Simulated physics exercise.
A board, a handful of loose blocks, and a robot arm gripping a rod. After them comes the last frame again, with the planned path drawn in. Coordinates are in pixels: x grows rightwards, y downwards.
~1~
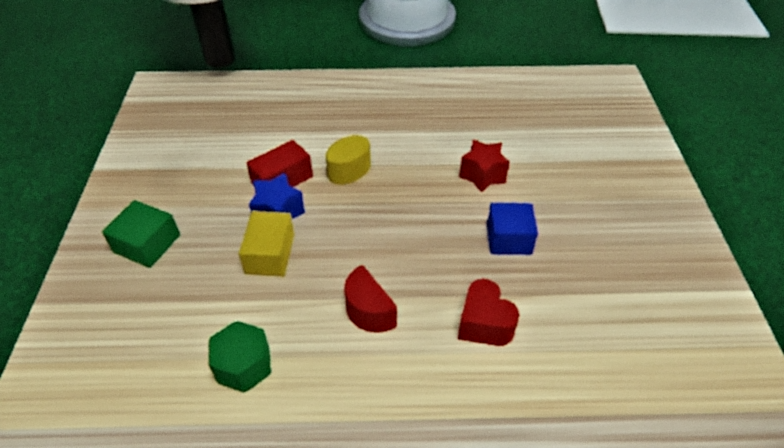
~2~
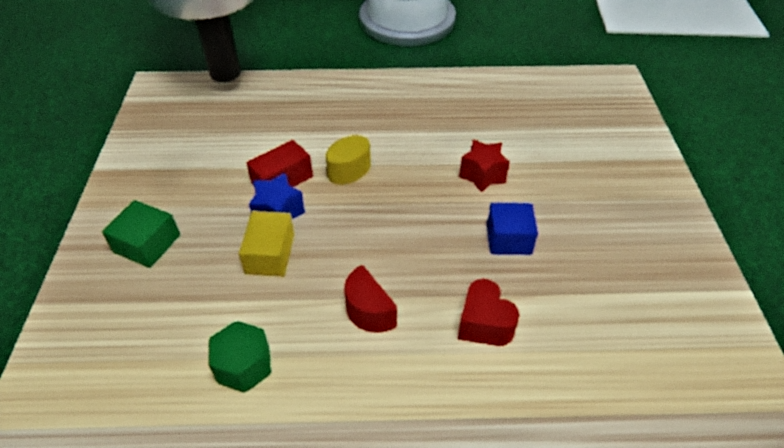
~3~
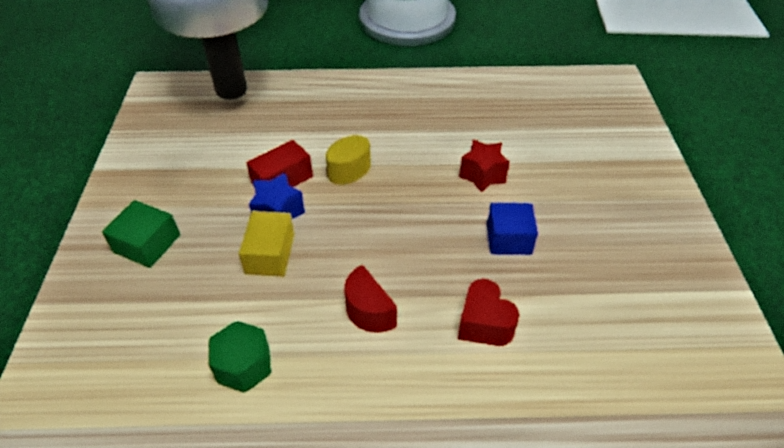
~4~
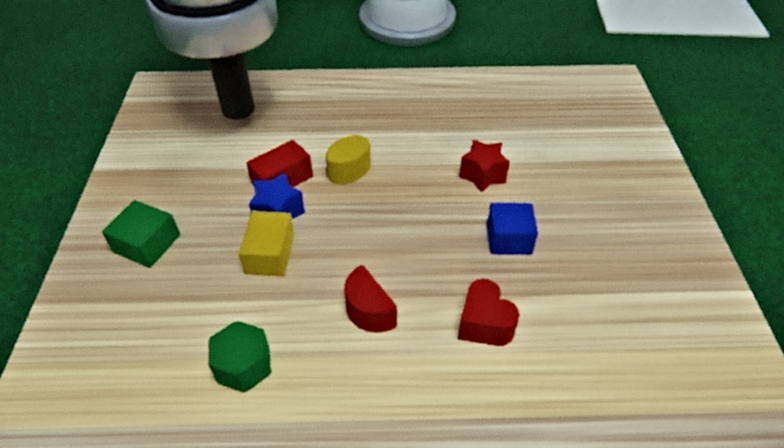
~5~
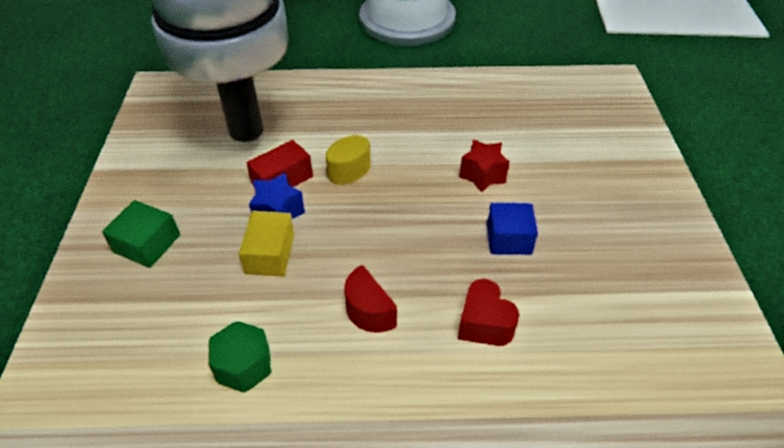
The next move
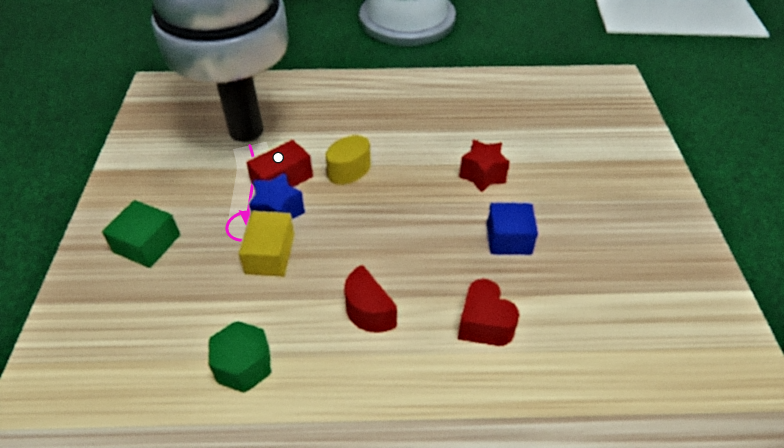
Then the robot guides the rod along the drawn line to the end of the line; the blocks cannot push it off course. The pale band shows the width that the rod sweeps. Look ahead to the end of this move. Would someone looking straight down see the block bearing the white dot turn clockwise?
No, I don't think so.
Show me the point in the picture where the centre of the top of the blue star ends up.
I think it will end close to (294, 205).
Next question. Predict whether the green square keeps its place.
The block you're asking about stays where it is.
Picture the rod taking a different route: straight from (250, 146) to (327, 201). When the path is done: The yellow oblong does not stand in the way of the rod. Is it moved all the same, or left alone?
It will be nudged away from its spot.
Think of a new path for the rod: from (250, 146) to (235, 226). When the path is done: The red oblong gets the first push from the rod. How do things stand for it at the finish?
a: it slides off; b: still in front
Letter a.
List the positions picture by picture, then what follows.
Tip of the rod at (220, 59), middles of tops, green square at (137, 222), yellow oblong at (265, 232), blue star at (273, 191), red oblong at (278, 158), in the first picture.
Rod at (226, 74), nothing pushed, in the second picture.
Rod at (232, 91), nothing pushed, in the third picture.
Rod at (239, 110), nothing pushed, in the fourth picture.
Rod at (247, 131), green square at (137, 222), yellow oblong at (265, 232), blue star at (273, 191), red oblong at (278, 158), in the fifth picture.
The line goes from (250, 146) over (254, 169) and (251, 196) to (246, 226); the dot is on the red oblong.
On the path given first. One third of the way, rod at (251, 156); nothing pushed yet.
Two thirds of the way, rod at (247, 183); yellow oblong at (268, 241), turned 20° clockwise; blue star at (293, 204); red oblong at (283, 170), turned 45° anticlockwise.
At the end, rod at (242, 212); green square unmoved; yellow oblong at (268, 241), turned 20° clockwise; blue star at (294, 205); red oblong at (284, 170), turned 50° anticlockwise.
